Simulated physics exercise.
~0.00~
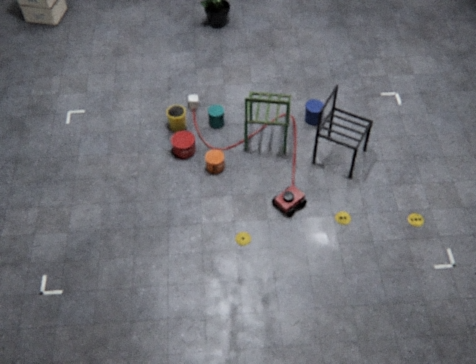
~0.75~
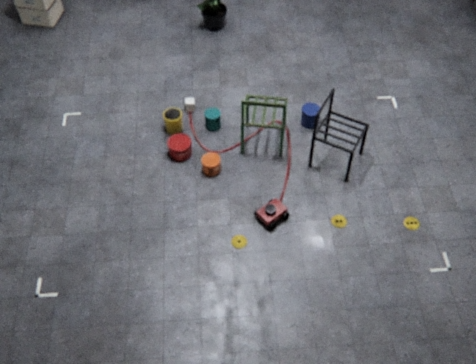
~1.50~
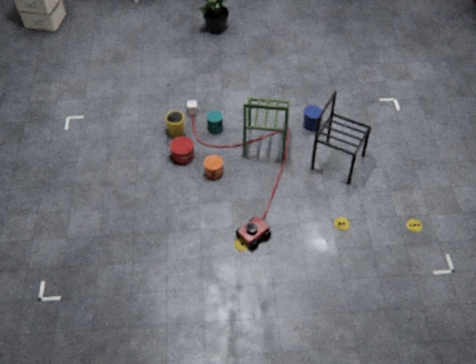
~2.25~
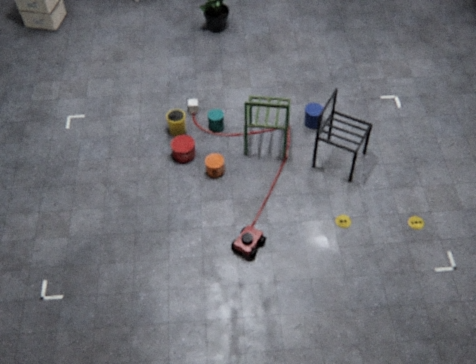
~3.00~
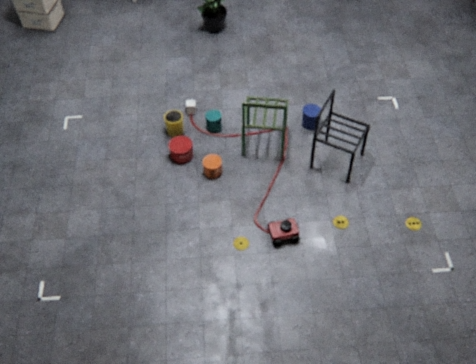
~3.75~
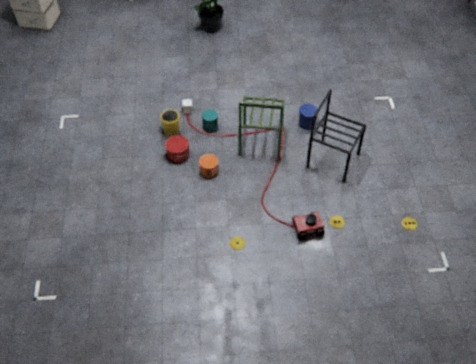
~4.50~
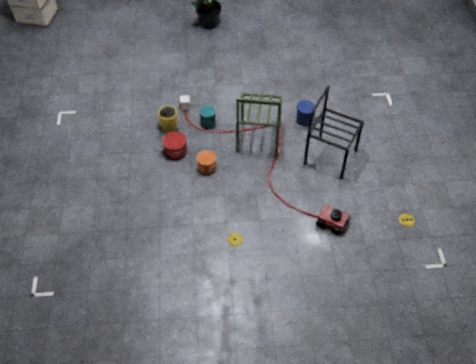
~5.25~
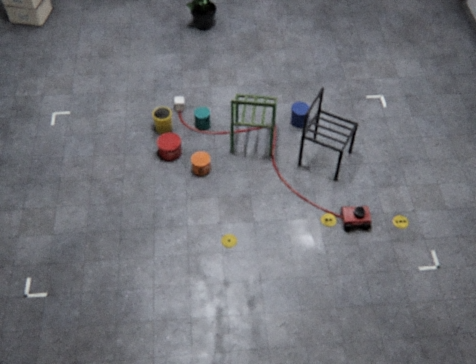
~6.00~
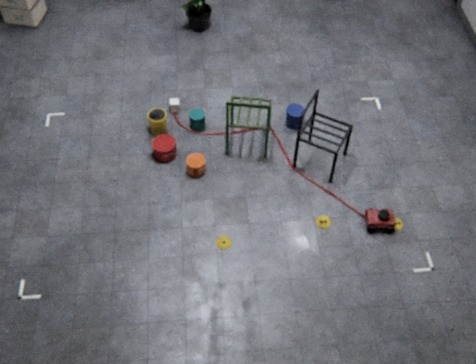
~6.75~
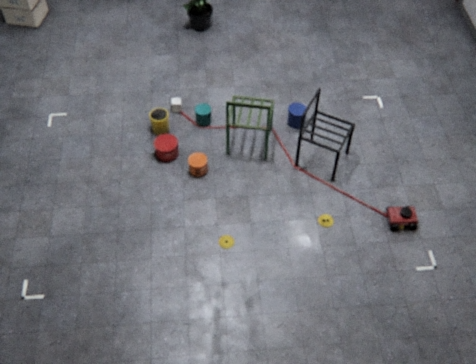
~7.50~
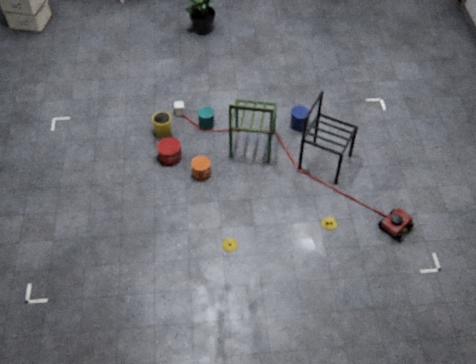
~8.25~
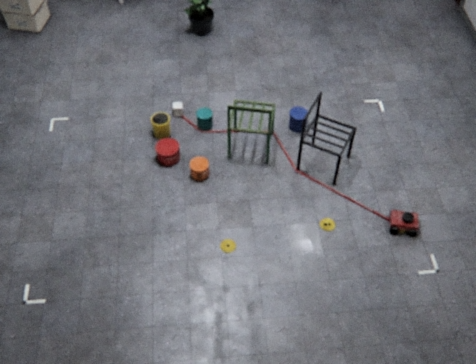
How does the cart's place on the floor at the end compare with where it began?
At the start the cart is in front of the gap between the green and black chairs. At the end it is well to the right, beyond the black chair and near the white corner mark on the right.
